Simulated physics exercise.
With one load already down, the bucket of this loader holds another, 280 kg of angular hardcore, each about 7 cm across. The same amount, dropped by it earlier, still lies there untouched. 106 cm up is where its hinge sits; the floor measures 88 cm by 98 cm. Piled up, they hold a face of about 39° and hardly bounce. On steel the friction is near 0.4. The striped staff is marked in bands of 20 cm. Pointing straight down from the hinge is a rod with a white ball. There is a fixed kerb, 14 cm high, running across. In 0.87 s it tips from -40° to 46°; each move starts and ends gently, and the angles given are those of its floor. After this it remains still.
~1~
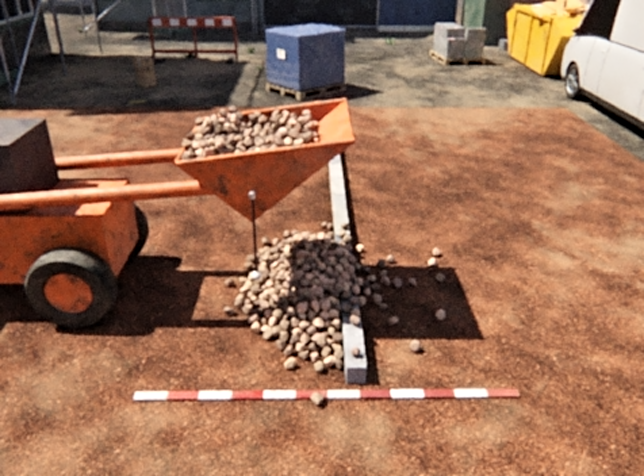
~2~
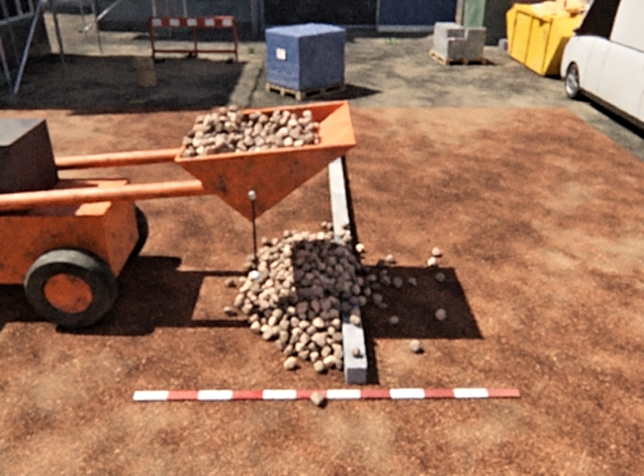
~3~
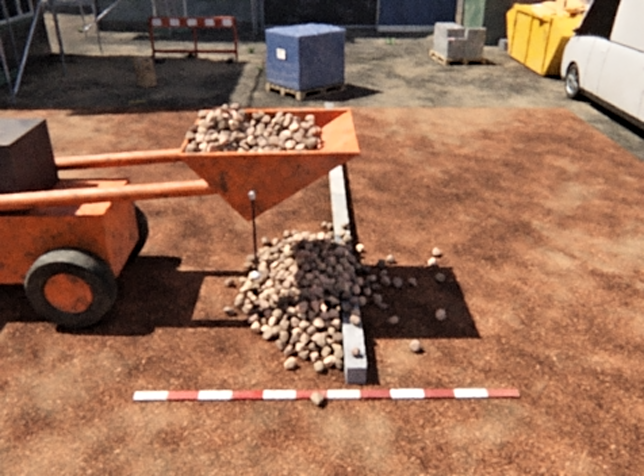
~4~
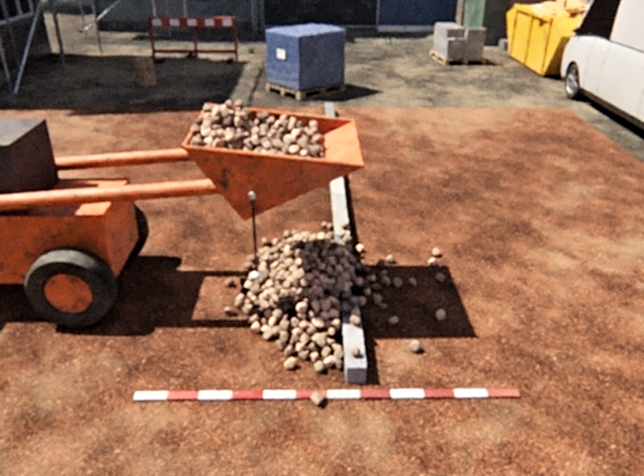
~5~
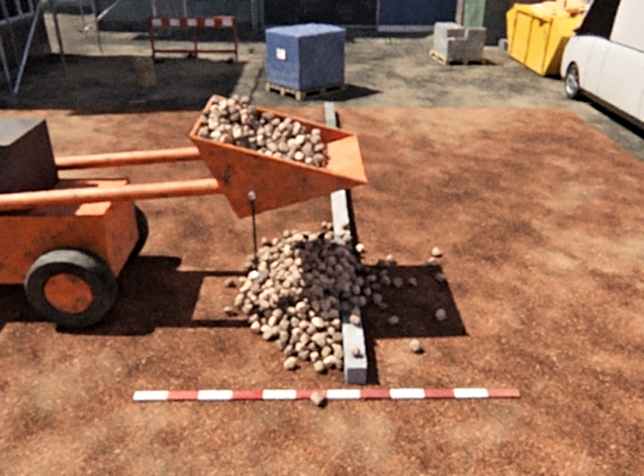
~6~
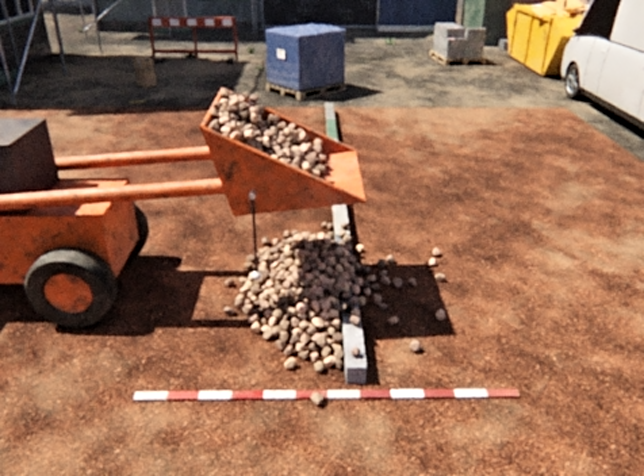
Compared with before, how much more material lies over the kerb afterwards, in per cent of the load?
Some 69 per cent of a load more.
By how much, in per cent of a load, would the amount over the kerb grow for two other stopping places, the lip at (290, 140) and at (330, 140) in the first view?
Some 10 percent first and 40 percent second.
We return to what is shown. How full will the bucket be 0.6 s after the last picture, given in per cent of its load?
Held: Around 65 % of the load.
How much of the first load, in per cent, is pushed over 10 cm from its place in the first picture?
Some 0 percent, give or take.
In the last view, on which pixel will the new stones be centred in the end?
Middle: Approx. (375, 275) px.
Then, 0.3 s after the last picture the floor is at 32°; in per cent of one load, 100 in the bucket, 97 on this side of the kerb, 4 over the kerb; the foremost stones are at (421, 282).
Then, 0.6 s after the last picture the floor is at 46°; in per cent of one load, 65 in the bucket, 130 on this side of the kerb, 6 over the kerb; the foremost stones are at (421, 282).
Then, 1.0 s after the last picture the floor is at 46°; in per cent of one load, 12 in the bucket, 136 on this side of the kerb, 53 over the kerb; the foremost stones are at (444, 275).
Then, 3.5 s after the last picture the floor is at 46°; in per cent of one load, 1 in the bucket, 127 on this side of the kerb, 72 over the kerb; the foremost stones are at (516, 276). Net gain over the kerb, 69.
